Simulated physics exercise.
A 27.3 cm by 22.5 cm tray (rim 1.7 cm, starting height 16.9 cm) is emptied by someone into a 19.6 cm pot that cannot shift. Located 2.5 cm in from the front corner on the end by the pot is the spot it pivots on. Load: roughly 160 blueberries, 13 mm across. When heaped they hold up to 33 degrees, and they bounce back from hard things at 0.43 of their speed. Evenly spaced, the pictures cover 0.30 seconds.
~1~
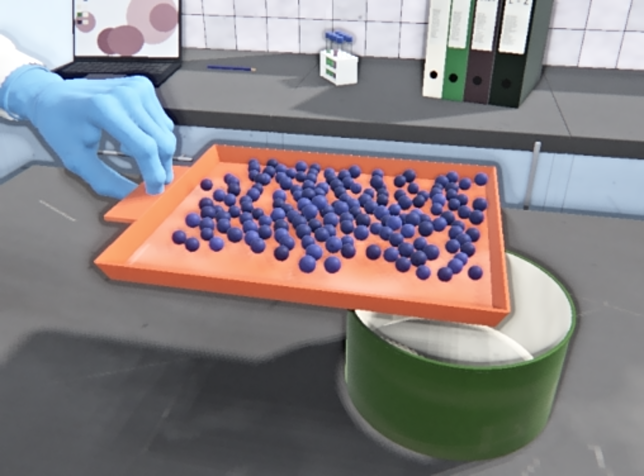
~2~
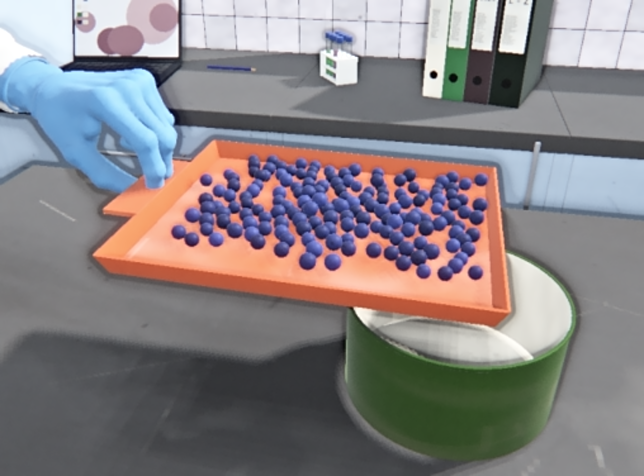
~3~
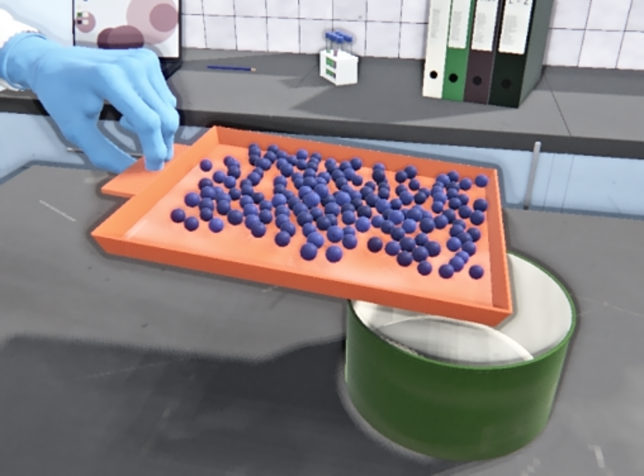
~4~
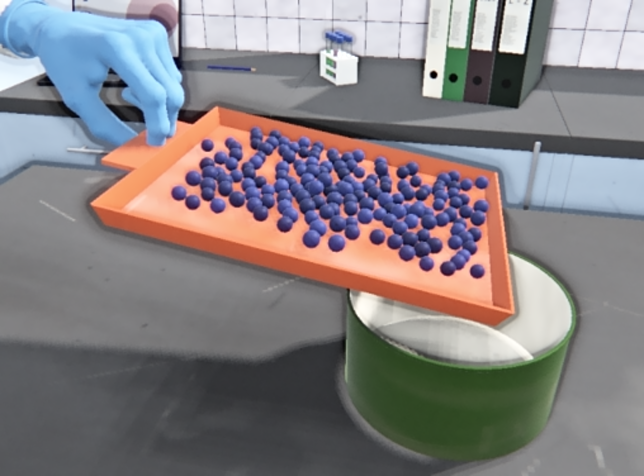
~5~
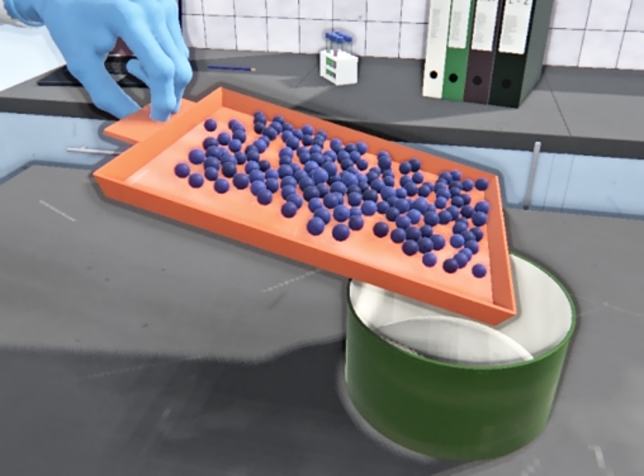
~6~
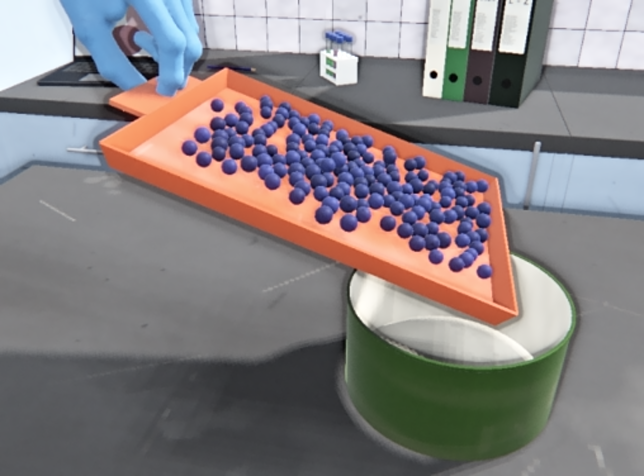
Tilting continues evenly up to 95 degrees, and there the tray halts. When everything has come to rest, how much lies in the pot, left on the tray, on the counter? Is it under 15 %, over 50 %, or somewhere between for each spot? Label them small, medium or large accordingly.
Pot - large, tray - small, counter - medium.
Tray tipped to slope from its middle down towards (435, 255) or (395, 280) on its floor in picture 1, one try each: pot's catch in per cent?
Approximately 5 percent, then 0 percent.
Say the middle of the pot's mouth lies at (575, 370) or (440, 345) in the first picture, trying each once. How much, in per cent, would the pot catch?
Close to 40 in a hundred, then close to 40 in a hundred.
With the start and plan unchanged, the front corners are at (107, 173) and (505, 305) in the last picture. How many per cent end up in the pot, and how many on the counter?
In the pot: 70 per cent; on the counter: 30 per cent.
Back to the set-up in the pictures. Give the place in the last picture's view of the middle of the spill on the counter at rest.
About (533, 332).
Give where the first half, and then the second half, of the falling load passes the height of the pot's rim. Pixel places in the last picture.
First near (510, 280), later near (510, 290).
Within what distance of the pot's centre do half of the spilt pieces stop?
Distance: Some 16 cm.
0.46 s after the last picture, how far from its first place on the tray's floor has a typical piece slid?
Roughly 7 cm.
Then, 0.46 s after the last picture, tilt 55 degrees; the tray holds 100 %, the pot 0 %.
Then, 0.77 s after the last picture, tilt 79 degrees; the tray holds 70 %, the pot 10 %.
Then, 1.18 s after the last picture, tilt 95 degrees; the tray holds 0 %, the pot 70 %.
In the end, pot 75 %, tray 0 %, counter 30 %.
